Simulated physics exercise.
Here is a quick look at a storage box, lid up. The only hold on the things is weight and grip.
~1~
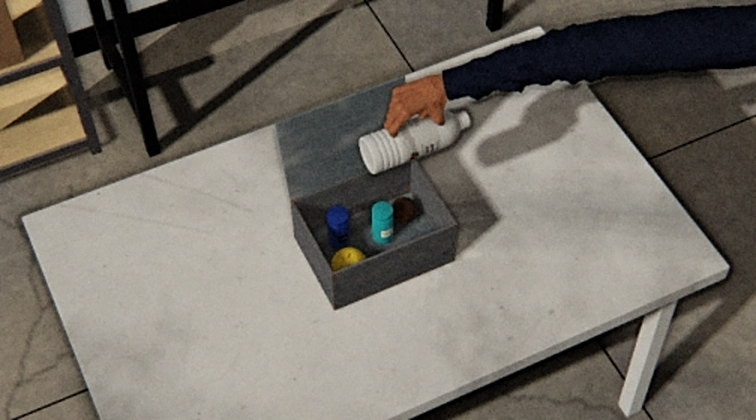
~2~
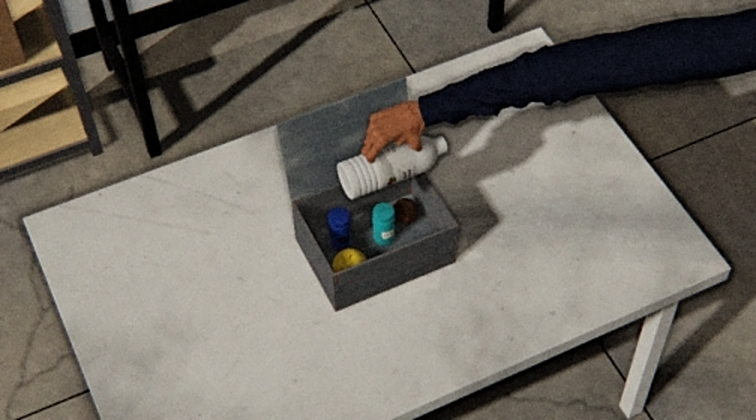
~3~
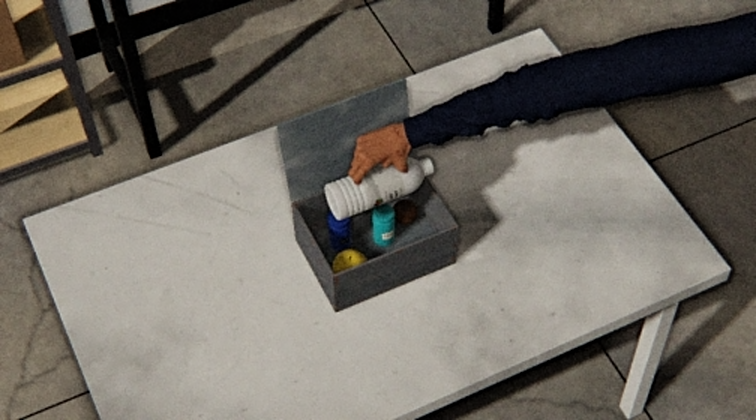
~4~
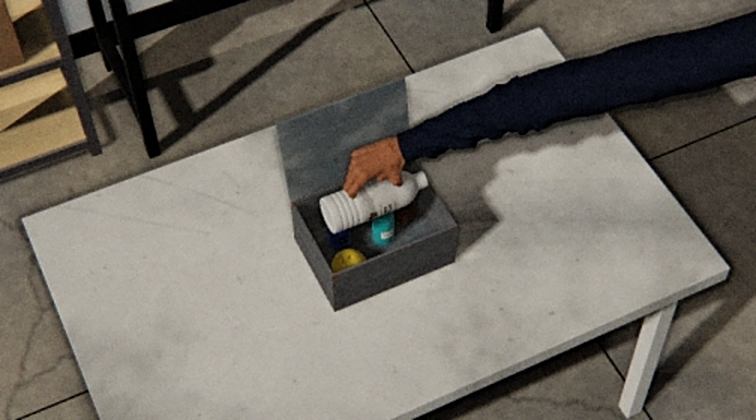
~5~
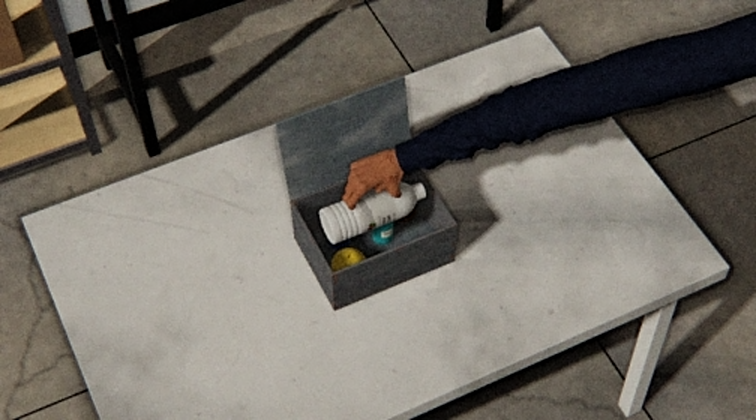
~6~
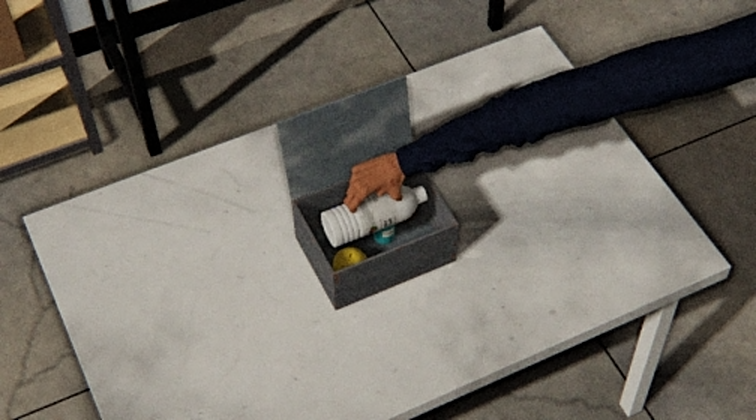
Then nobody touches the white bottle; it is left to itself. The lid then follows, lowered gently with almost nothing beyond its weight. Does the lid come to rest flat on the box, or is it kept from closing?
The lid comes to rest flat.
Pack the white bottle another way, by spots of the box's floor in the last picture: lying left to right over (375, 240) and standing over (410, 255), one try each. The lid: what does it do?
First, the lid does shut; second, the lid won't shut.
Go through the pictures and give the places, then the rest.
The first picture shows coming down; white bottle (417, 137); blue shaker (339, 228).
The second picture shows coming down; white bottle (395, 163); turquoise shaker (384, 224).
The third picture shows coming down; white bottle (382, 184); blue shaker (340, 230).
The fourth picture shows coming down; white bottle (376, 197); turquoise shaker (383, 224).
The fifth picture shows coming down; white bottle (375, 208).
The sixth picture shows in place under the hand; white bottle (376, 211).
Then, 0.80 s later than the last frame, lid starting down; white bottle moved about its own width near (379, 243); blue shaker tilted by 16°; yellow apple moved a little.
Then, 1.70 s later than the last frame, lid 43° above the rim; white bottle moved about its own width near (375, 242); blue shaker moved a little; yellow apple moved a little.
When it is over, lid shut; moved from the start, white bottle; the other 4 as before. End places, in pixels of the last picture, white bottle near (375, 242).
